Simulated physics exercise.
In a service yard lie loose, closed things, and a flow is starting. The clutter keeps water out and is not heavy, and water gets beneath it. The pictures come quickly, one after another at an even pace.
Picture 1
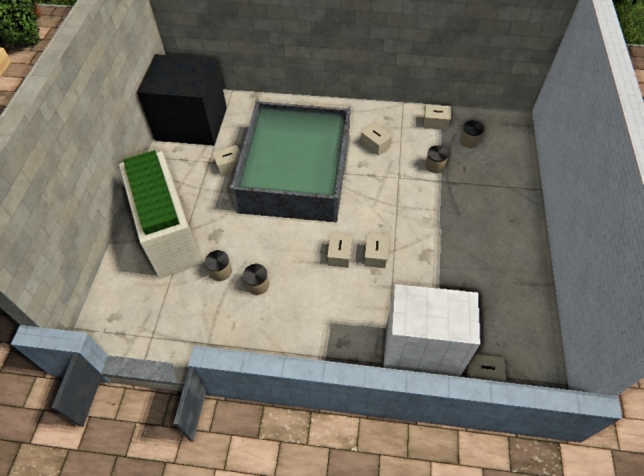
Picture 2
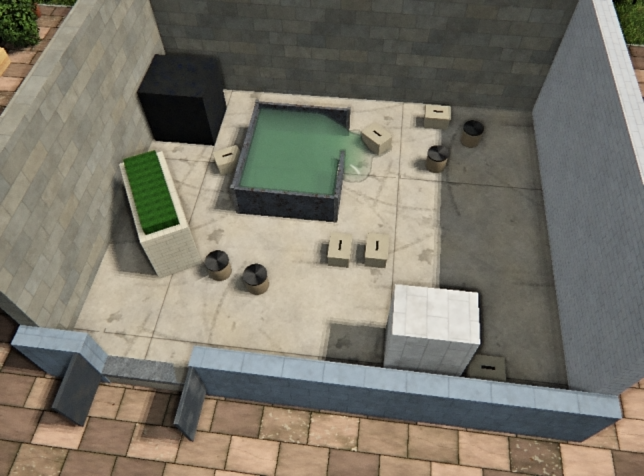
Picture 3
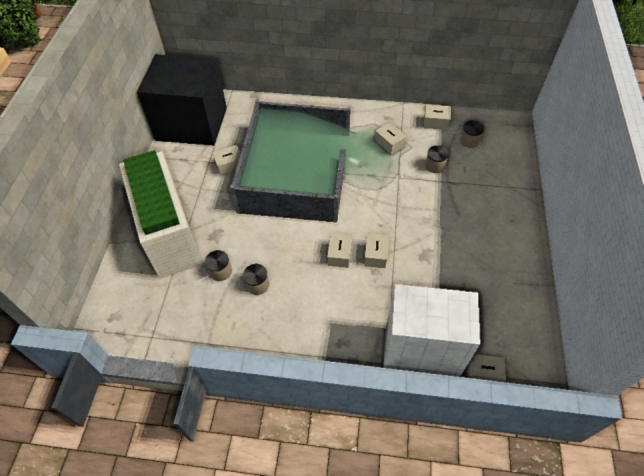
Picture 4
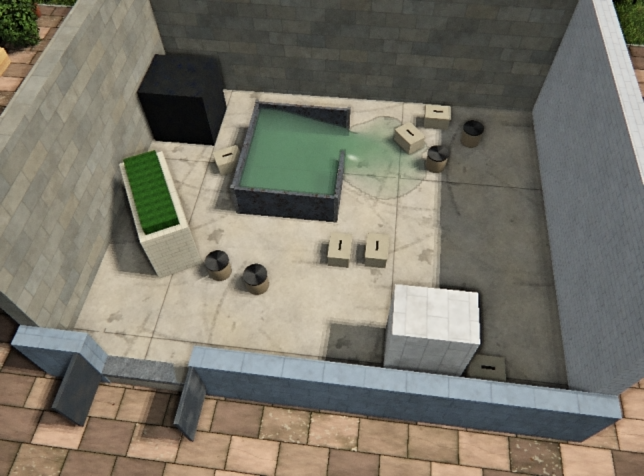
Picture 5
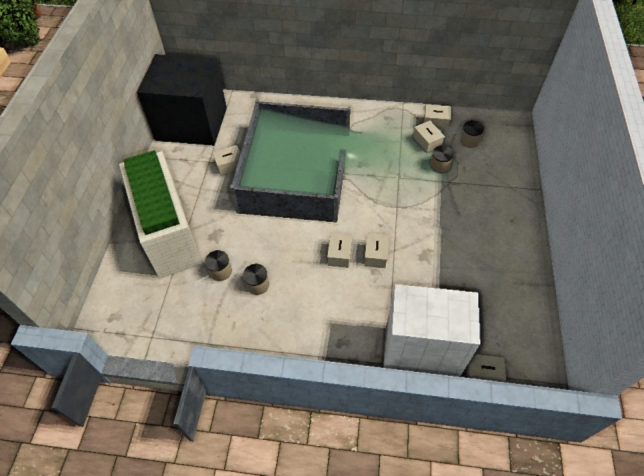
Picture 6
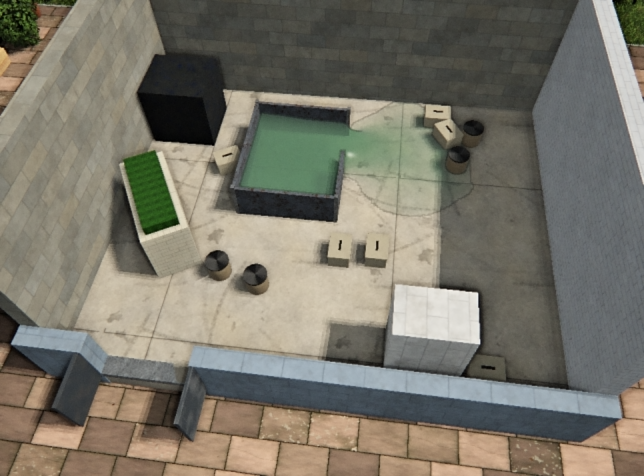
In a walled yard, green water spreads rightward from a basin, pushing a box, then a pail.
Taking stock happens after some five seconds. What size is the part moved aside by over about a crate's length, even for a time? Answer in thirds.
One to two thirds.
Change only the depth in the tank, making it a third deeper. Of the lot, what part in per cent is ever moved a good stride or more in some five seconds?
Share displaced: Approx. 40 percent.
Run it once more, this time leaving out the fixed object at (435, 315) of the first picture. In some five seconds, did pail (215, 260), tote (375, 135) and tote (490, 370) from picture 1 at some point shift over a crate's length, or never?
No. 1 remained in place, no. 2 got relocated, no. 3 got relocated.
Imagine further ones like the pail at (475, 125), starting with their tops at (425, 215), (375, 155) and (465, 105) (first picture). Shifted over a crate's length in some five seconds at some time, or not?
Here's the rundown: Never gets far, sent far off, and finally sent far off.
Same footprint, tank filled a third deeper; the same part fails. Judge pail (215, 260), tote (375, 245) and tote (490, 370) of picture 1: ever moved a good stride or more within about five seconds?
Answers, in the order asked: Stayed within the threshold, stayed within the threshold, stayed within the threshold.
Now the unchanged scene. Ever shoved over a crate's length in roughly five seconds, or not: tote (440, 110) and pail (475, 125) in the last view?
Went a long way, then went a long way.
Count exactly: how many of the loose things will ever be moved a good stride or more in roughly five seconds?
It adds up to 4.
A moment on, 2 of 10 are well off their spots; 1 afloat.
Next, 4 of 10 are well off their spots; 4 afloat.
Later, 4 of 10 are well off their spots; 3 afloat.
In the end, 4 of 10 are well off their spots, and 4 have been at some point; 4 afloat.
